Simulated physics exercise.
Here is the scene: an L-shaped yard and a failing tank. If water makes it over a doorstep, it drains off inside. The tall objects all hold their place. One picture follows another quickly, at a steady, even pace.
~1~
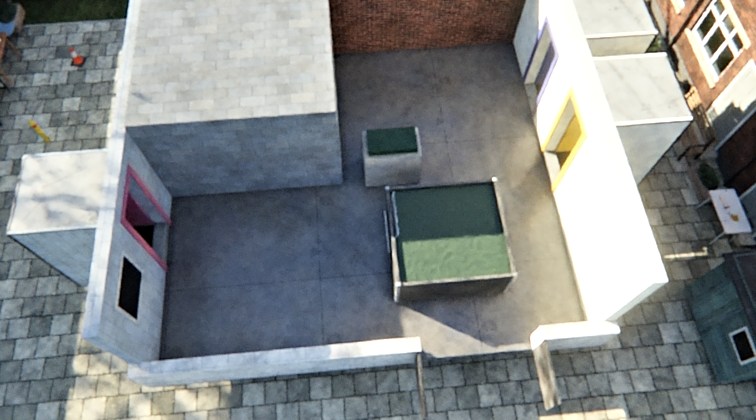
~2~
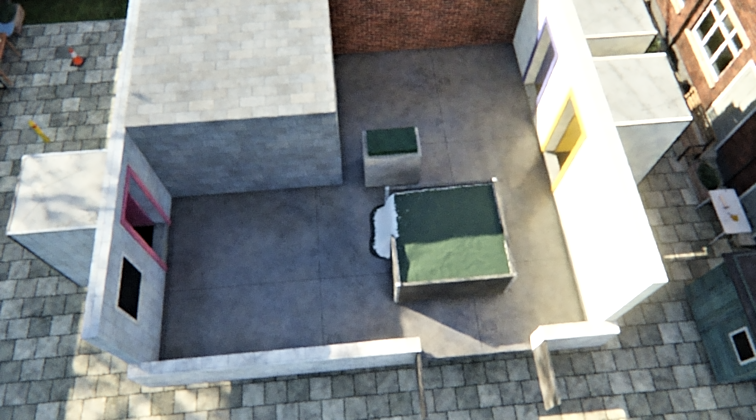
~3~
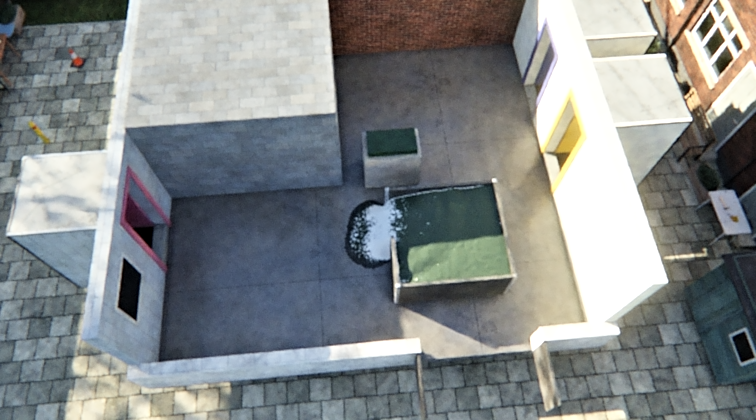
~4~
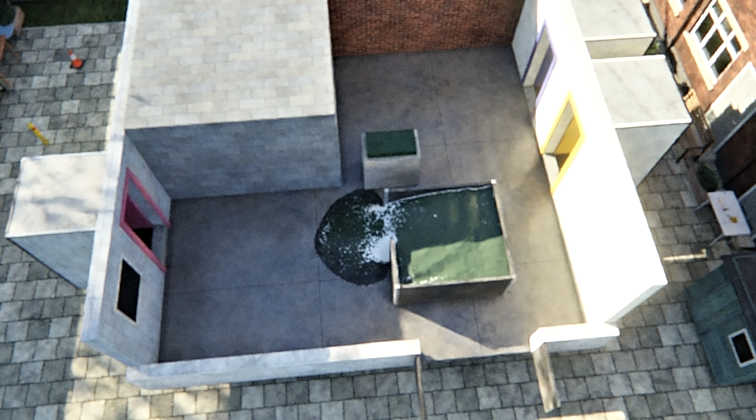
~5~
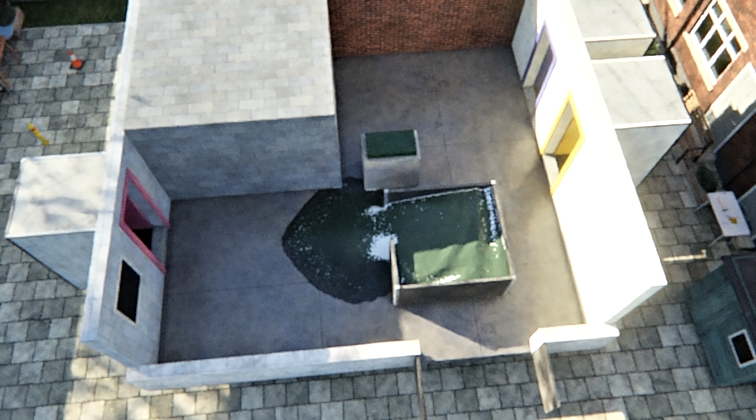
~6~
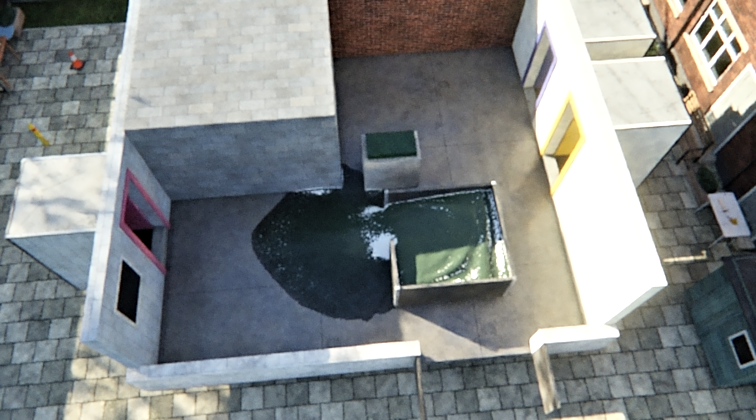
Dark green water bursting from the left side of a square tank and spreading leftward across a walled grey yard.
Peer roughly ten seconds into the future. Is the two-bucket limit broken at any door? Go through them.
Going through them: The pink door breaks it, the yellow door keeps to it, the blue door keeps to it.
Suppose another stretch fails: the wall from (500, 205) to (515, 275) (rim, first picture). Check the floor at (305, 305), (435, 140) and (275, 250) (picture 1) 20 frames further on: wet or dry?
Soaked, soaked, untouched.
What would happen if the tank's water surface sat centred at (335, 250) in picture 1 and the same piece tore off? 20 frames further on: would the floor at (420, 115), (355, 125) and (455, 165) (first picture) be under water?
Bone-dry, bone-dry, bone-dry.
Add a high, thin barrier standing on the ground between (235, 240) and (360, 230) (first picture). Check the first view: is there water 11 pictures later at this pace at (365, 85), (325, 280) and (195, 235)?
Soaked, soaked, soaked.
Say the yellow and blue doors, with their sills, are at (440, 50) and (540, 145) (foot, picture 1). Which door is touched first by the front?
I reckon it's the door marked pink.
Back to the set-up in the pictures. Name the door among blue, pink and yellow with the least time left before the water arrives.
The pink-painted one.
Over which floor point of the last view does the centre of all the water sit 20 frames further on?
Close to (326, 259).
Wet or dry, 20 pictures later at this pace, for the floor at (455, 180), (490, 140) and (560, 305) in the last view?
Result, in order: Unflooded / unflooded / unflooded.
A moment on, water covers 35 % of the floor; the pink door wet at the sill, nothing in, the yellow door not reached, the blue door not reached.
Next, water covers 40 % of the floor; the pink door under two buckets in, the yellow door not reached, the blue door not reached.
Then, water covers 45 % of the floor; the pink door far over two buckets in, the yellow door not reached, the blue door not reached.
Later, water covers 55 % of the floor; the pink door far over two buckets in, the yellow door not reached, the blue door not reached.
In the end, water covers 80 % of the floor; the pink door far over two buckets in, the yellow door wet at the sill, nothing in, the blue door wet at the sill, nothing in.
